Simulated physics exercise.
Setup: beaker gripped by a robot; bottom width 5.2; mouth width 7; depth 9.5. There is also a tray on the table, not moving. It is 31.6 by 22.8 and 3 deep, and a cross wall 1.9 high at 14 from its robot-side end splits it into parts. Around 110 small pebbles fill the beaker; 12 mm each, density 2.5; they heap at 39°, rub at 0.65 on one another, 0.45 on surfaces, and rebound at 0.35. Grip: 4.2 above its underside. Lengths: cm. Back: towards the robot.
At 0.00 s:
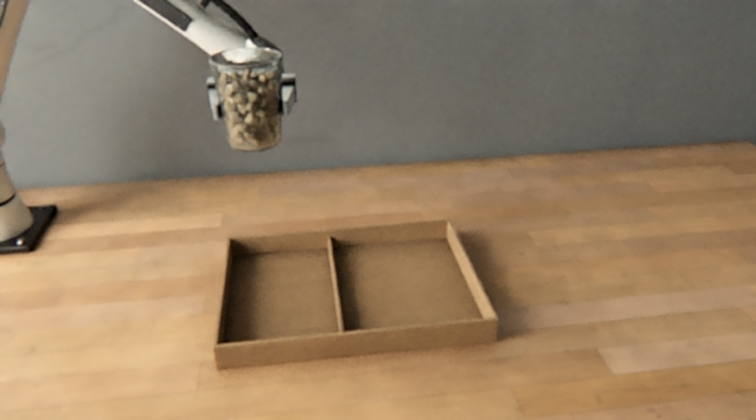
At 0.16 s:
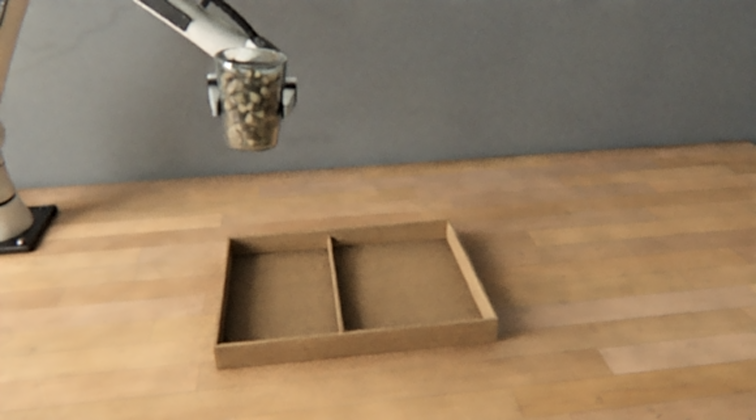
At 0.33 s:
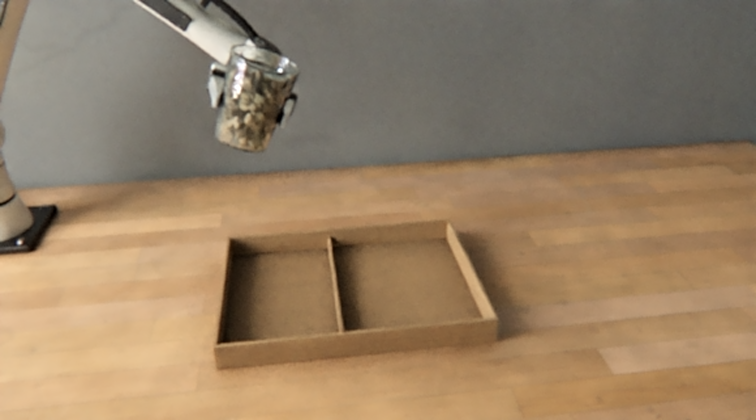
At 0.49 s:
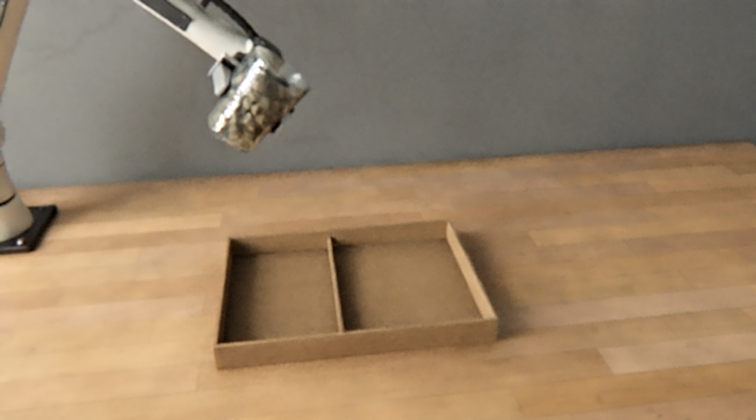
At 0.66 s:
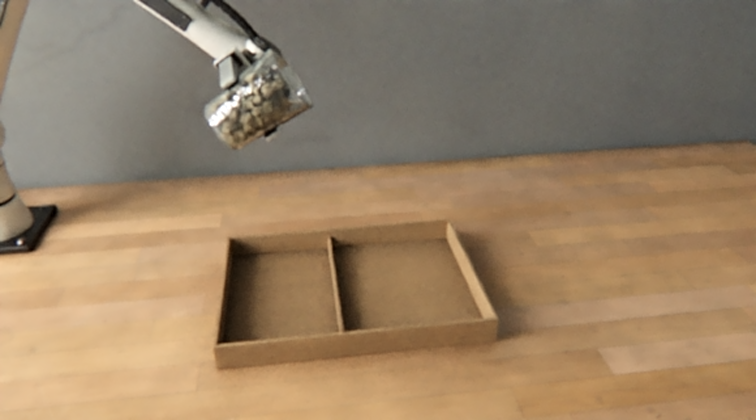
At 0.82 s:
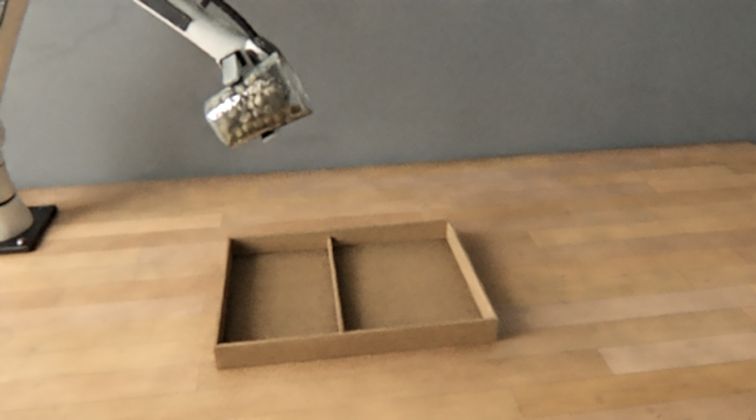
A robot arm held a clear beaker full of small pebbles above a wooden table with a divided tray, then steadily tilted it well over to the right while the pebbles stayed inside.
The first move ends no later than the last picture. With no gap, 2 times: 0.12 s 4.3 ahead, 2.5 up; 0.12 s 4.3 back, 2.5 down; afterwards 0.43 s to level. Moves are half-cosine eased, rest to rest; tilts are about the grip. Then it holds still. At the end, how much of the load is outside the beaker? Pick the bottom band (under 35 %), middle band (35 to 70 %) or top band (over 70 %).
Middle band.
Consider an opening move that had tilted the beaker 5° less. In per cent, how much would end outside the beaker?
Expected: Around 40 %.
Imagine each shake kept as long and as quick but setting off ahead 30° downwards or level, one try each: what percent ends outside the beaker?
I'd say close to 5 percent for the first and close to 25 percent for the second.
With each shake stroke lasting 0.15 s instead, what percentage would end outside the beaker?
It would be near 25 per cent.
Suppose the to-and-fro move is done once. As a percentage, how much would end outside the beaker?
Near 35 per cent.
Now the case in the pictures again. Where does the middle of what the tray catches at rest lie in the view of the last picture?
Approximately (370, 288) in pixels.
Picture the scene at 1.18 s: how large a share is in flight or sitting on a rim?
Logged share: Close to 19 per cent.
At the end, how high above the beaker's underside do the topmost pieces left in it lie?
About 6.0 cm.
After 1.18 s, tilted 63° forward, highest piece 30 above the table; 72 in the beaker, 14 in the far-side part, 20 in flight or on a rim.
After 1.55 s, tilted 24° forward, highest piece 30 above the table; 51 in the beaker, 43 in the far-side part, 10 in the robot-side part, 1 on the table or floor, 1 in flight or on a rim.
After 1.93 s, level, highest piece 29 above the table; 51 in the beaker, 44 in the far-side part, 10 in the robot-side part, 1 on the table or floor.
After 2.98 s, level, highest piece 29 above the table; 51 in the beaker, 44 in the far-side part, 10 in the robot-side part, 1 on the table or floor.
In the end, 51 in the beaker, 44 in the far-side part, 10 in the robot-side part, 1 on the table or floor. That is 52 % outside the beaker.
